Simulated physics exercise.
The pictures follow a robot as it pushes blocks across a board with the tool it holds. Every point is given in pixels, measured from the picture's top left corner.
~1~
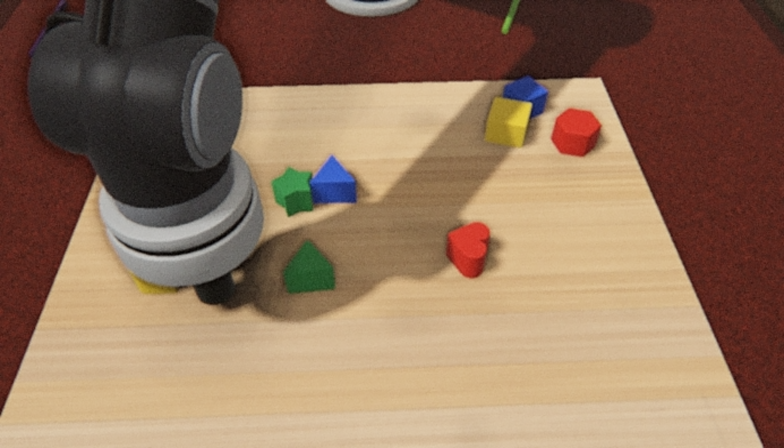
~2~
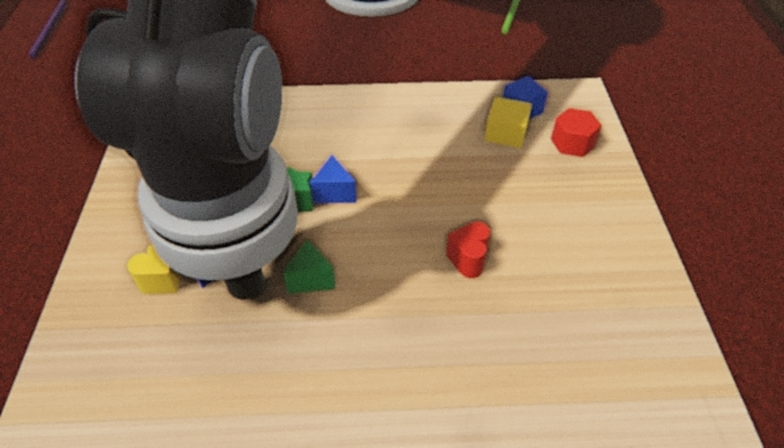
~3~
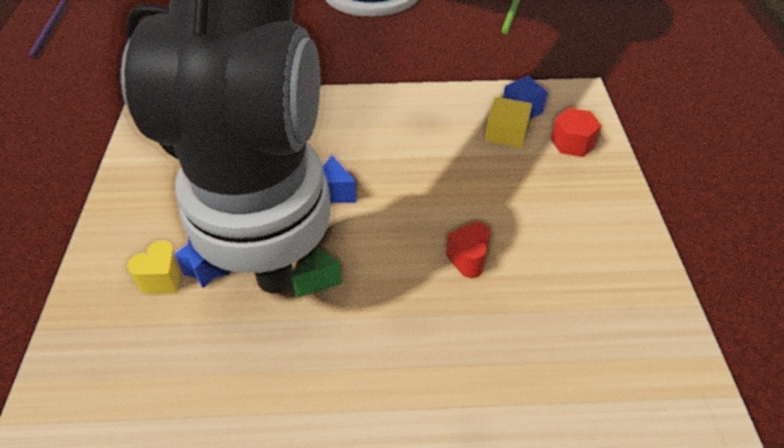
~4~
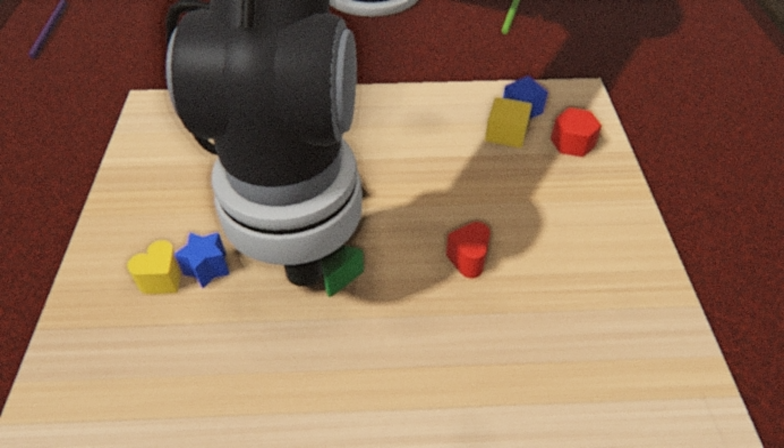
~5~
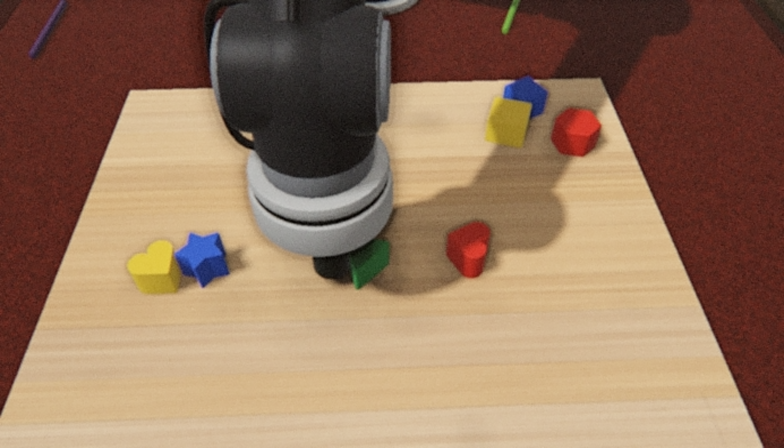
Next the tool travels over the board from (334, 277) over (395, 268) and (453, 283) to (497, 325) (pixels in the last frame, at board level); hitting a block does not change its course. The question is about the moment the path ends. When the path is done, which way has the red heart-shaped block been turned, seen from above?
Top view: Clockwise.
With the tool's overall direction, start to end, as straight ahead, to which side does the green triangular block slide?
Shifts left.
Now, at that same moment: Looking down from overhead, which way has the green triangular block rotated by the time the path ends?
Anticlockwise.
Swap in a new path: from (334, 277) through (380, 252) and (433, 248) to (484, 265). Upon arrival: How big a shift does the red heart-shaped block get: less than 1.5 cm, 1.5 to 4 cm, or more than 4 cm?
Over 4 cm.
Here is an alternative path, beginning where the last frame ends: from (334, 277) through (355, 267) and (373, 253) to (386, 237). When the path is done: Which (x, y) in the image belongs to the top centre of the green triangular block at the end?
I predict (413, 230).
On the path given first. One third of the way, tool (395, 257); green triangular block (425, 236), turned 15° anticlockwise.
Two thirds of the way, tool (455, 271); green triangular block (448, 228), turned 45° anticlockwise; red heart-shaped block (482, 236), turned 25° clockwise.
At the end, tool (500, 314); green triangular block (448, 228), turned 45° anticlockwise; red heart-shaped block (482, 236), turned 25° clockwise.
